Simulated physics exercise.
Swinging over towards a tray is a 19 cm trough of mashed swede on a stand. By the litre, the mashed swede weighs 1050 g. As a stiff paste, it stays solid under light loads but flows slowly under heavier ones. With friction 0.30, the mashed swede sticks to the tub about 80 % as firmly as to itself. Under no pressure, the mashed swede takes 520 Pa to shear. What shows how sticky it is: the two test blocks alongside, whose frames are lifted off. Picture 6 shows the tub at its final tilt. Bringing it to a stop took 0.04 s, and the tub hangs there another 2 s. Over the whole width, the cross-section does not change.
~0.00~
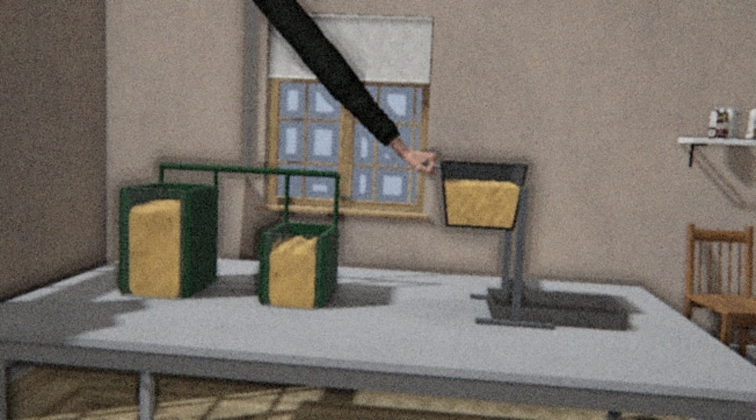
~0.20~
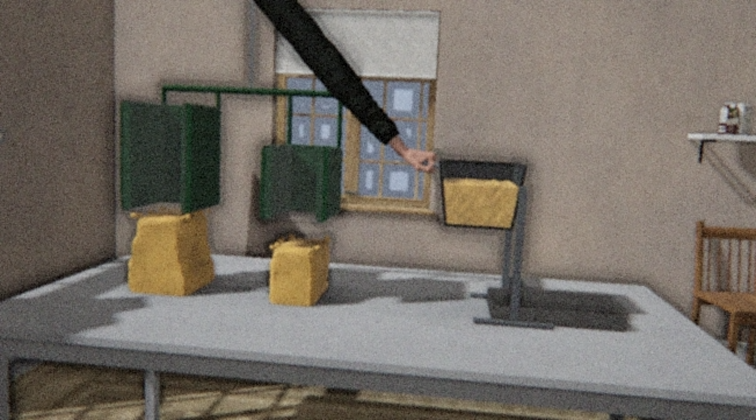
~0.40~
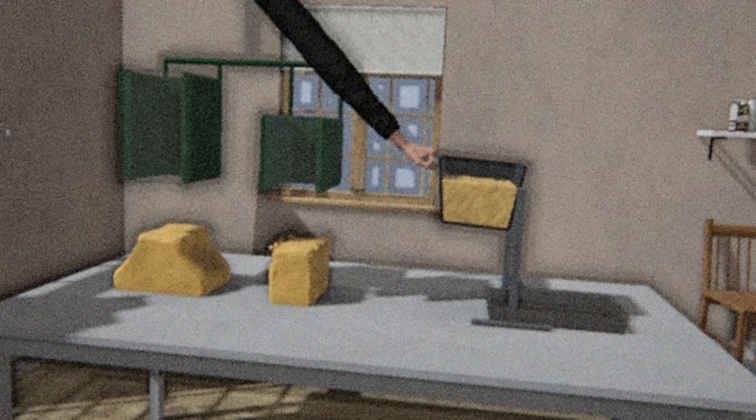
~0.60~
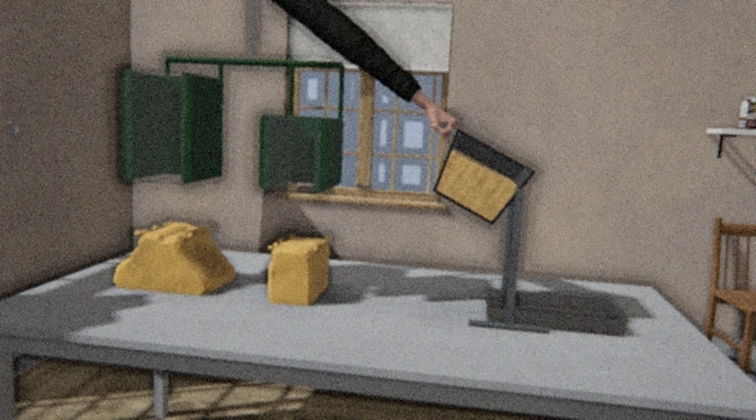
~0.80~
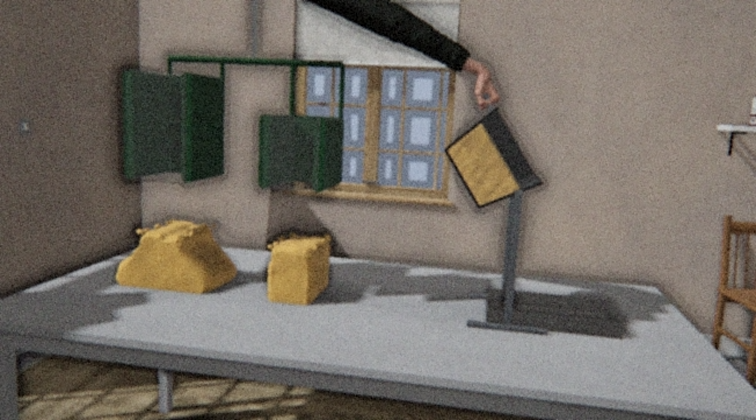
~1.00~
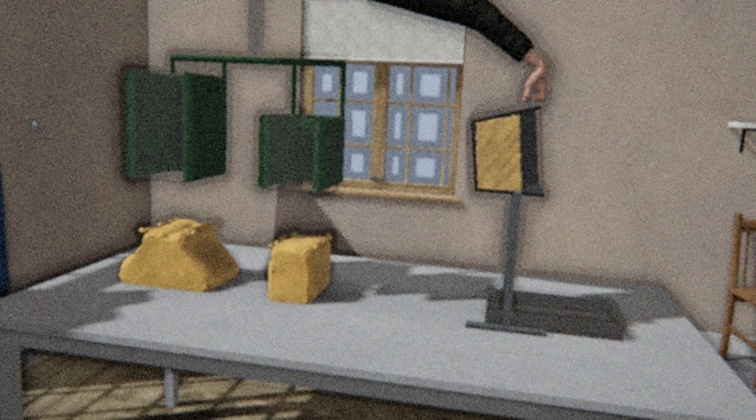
At the start, two green casings around blocks of yellow mash lift straight up, and the larger left block slumps into a low, wide mound while the smaller one barely sags. Then a dark-sleeved arm swings the tub on the stand steeply over to the right, the mash inside keeping its shape.
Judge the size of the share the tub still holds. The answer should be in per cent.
Some 100 per cent.
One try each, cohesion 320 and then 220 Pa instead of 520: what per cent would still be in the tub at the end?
Going in order, it's 60 % and then 50 %.
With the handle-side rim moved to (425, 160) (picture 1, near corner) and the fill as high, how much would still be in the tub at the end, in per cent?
About 55 % stays in the tub.
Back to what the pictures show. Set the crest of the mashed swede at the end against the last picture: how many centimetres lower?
5 cm.
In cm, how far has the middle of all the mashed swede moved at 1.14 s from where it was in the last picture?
Something like 2 cm, I'd say.
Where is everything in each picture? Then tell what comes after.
The first frame shows handle-side rim at (444, 162), tilt 0 degrees; highest point of the mashed swede at (455, 184); test blocks 30 cm, 19 cm high (left to right).
The second frame shows handle-side rim at (442, 162), tilt 0 degrees; highest point of the mashed swede at (454, 183); test blocks 26 cm, 19 cm high (left to right).
The third frame shows handle-side rim at (442, 158), tilt 3 degrees; highest point of the mashed swede at (447, 180); test blocks 20 cm, 18 cm high (left to right).
The fourth frame shows handle-side rim at (460, 131), tilt 26 degrees; highest point of the mashed swede at (452, 154); test blocks 19 cm, 18 cm high (left to right).
The fifth frame shows handle-side rim at (499, 109), tilt 56 degrees; highest point of the mashed swede at (479, 127); test blocks 19 cm, 18 cm high (left to right).
The sixth frame shows handle-side rim at (541, 109), tilt 83 degrees; highest point of the mashed swede at (517, 117); test blocks 19 cm, 18 cm high (left to right).
By 1.14 s, the tub is at 83 degrees and holds 100 %.
By 1.31 s, the tub is at 83 degrees and holds 100 %.
By 1.48 s, the tub is at 83 degrees and holds 100 %.
By 1.65 s, the tub is at 83 degrees and holds 100 %.
By 3.00 s, at the end, the tub is at 83 degrees and holds 100 %.
